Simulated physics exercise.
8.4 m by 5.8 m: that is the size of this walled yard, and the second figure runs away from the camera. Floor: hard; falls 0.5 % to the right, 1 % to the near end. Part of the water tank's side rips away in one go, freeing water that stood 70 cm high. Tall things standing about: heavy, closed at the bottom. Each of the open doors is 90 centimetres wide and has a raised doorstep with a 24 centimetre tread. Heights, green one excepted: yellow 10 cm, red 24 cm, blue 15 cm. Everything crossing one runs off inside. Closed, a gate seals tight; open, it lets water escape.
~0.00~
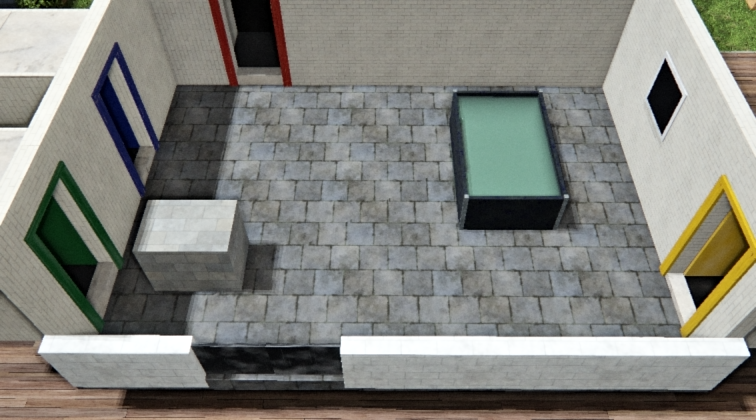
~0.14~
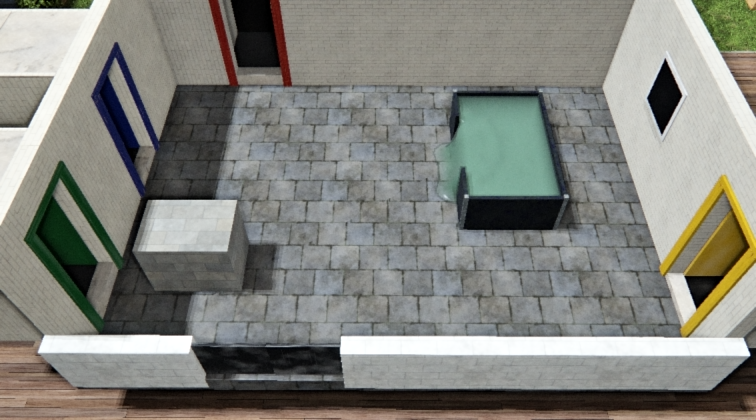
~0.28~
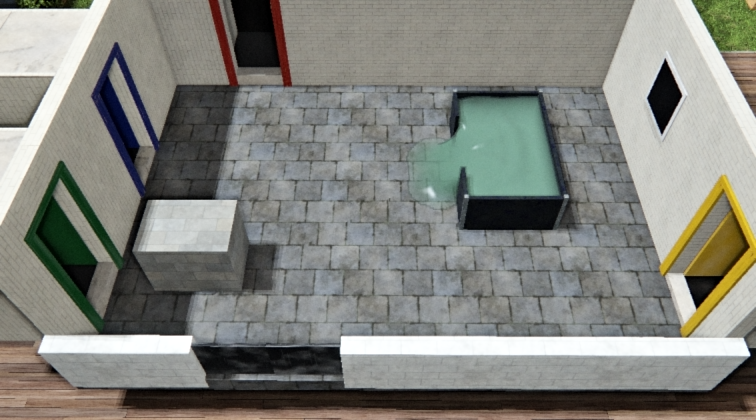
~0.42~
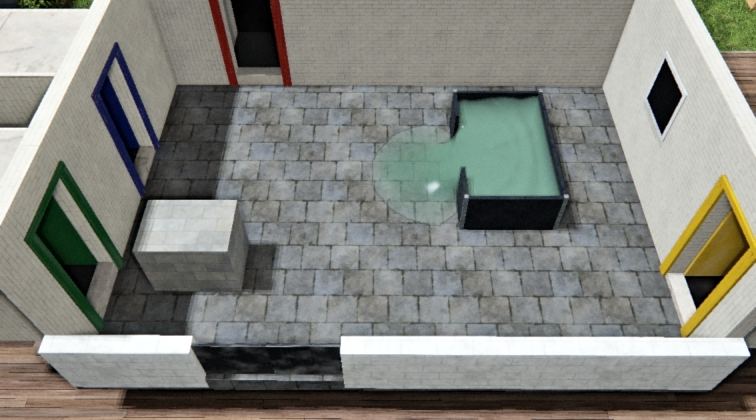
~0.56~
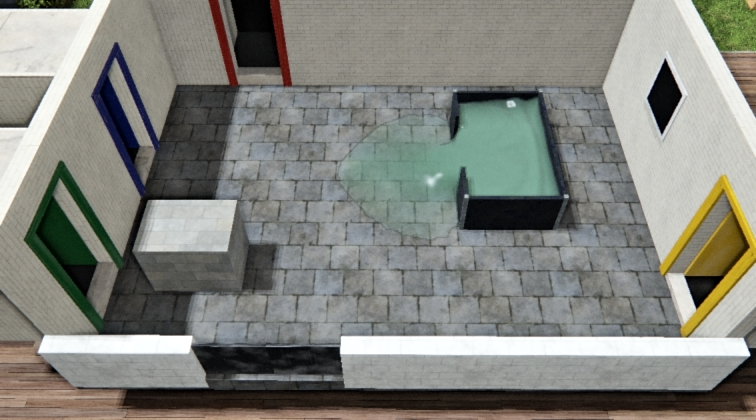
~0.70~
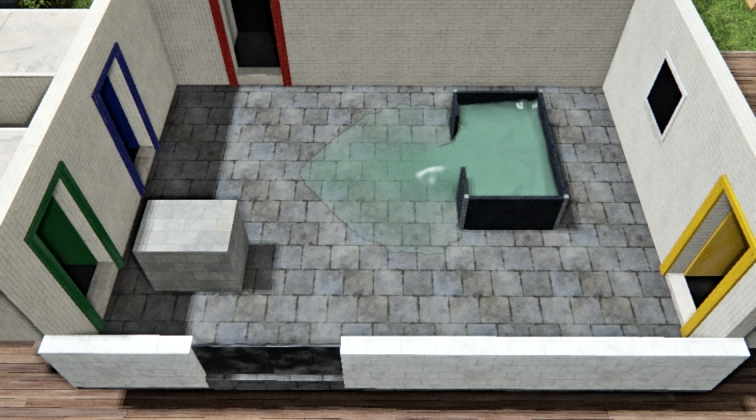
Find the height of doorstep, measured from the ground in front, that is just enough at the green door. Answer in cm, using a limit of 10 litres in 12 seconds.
Roughly 8.5 cm is just enough.
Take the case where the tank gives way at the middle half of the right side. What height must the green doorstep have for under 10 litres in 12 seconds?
At least roughly 9.5 centimetres tall.
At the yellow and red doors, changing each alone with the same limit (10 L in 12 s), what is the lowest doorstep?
Close to 8.0 cm (yellow) and close to 8.5 cm (red).
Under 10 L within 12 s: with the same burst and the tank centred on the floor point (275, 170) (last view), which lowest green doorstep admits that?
It must be around 7.5 cm tall.
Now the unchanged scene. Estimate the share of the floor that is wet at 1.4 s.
Close to 35 per cent is wet.
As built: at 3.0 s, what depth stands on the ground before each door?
Lab note, depth in cm: Yellow 0; red 9; blue 18; green 6.
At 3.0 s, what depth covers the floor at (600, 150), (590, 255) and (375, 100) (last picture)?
Roughly 0, 0 and 3 centimetres.
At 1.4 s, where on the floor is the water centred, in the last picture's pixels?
(441, 171) or so.
After 1.4 s water covers 35 % of the floor, deepest (35 cm) near (449, 169); it has not reached the green door.
After 3.0 s water covers 55 % of the floor, deepest (28 cm) near (190, 104); 6 cm at the green door, 0 litres in over its 22 cm doorstep.
After 12.0 s water covers 95 % of the floor, deepest (15 cm) near (674, 366); 5 cm at the green door, 0 litres in over its 22 cm doorstep.
At the green door as built, the water arrived by 2.4 s and peaked near 12 cm at 7.4 s.
With a doorstep of 7 cm, 22 litres would have come in within the 12 s; with 9.5 cm, 6 litres. So under 10 litres takes about 8.5 cm.
